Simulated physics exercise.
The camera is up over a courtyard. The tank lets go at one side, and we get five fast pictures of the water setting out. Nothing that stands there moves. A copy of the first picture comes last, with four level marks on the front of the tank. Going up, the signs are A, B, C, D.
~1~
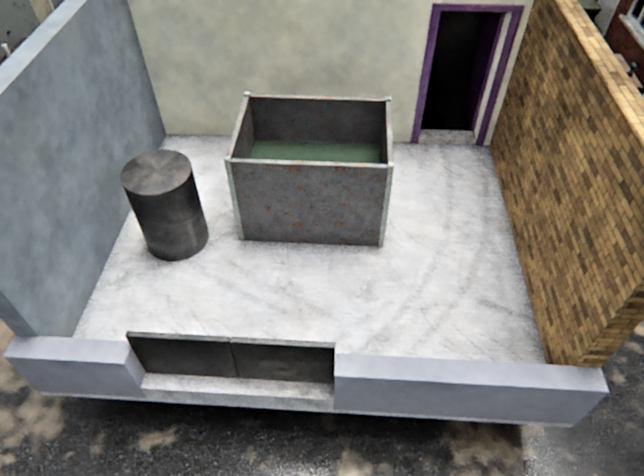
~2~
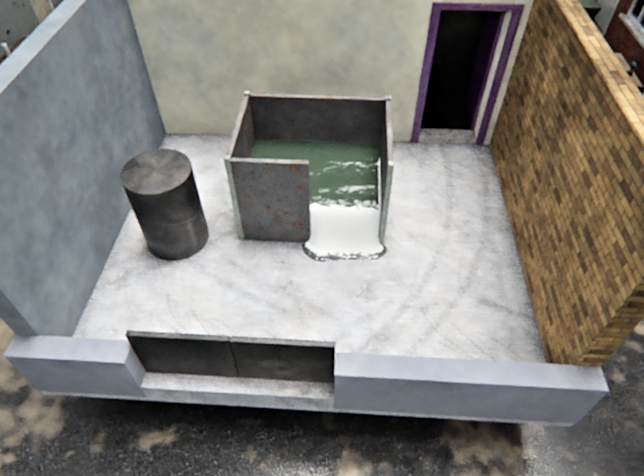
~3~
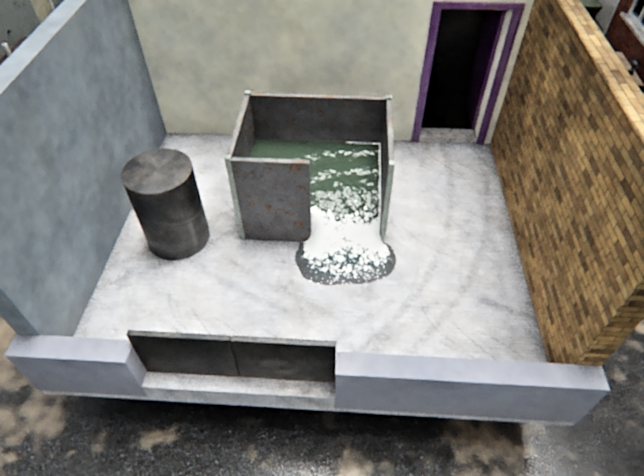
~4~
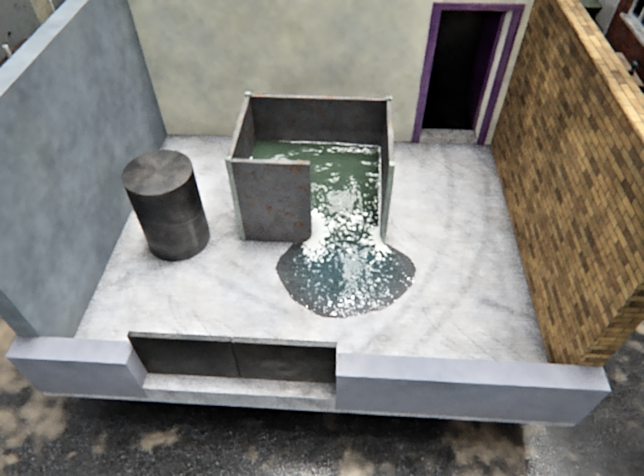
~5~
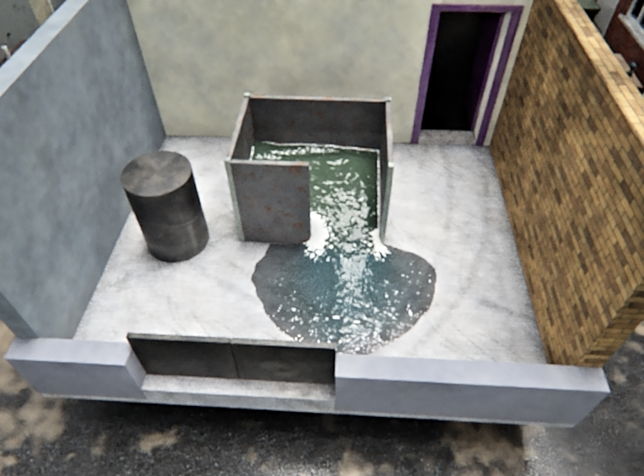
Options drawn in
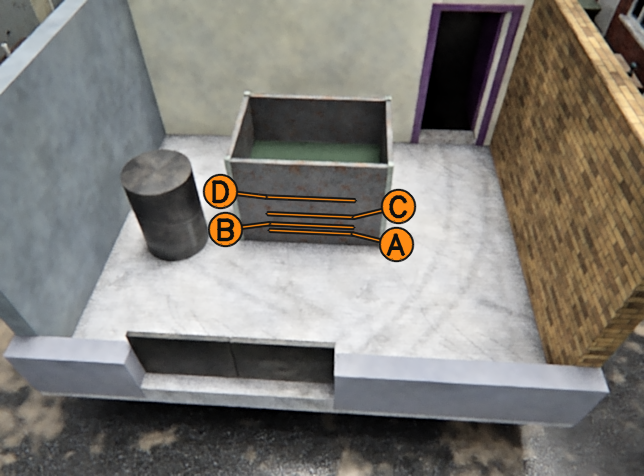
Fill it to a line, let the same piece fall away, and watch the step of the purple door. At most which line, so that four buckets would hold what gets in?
C.
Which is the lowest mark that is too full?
Mark D.
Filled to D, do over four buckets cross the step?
Yes.
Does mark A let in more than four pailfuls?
No.
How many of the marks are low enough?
Three of them.
On the marked copy, A at (311, 232); B at (310, 225); C at (310, 215); D at (310, 198); from the bottom up A, B, C, D.
For mark A, nothing gets over.
For mark B, nothing gets over.
For mark C, a bucket or two gets in.
For mark D, about 12 bucketfuls get in.
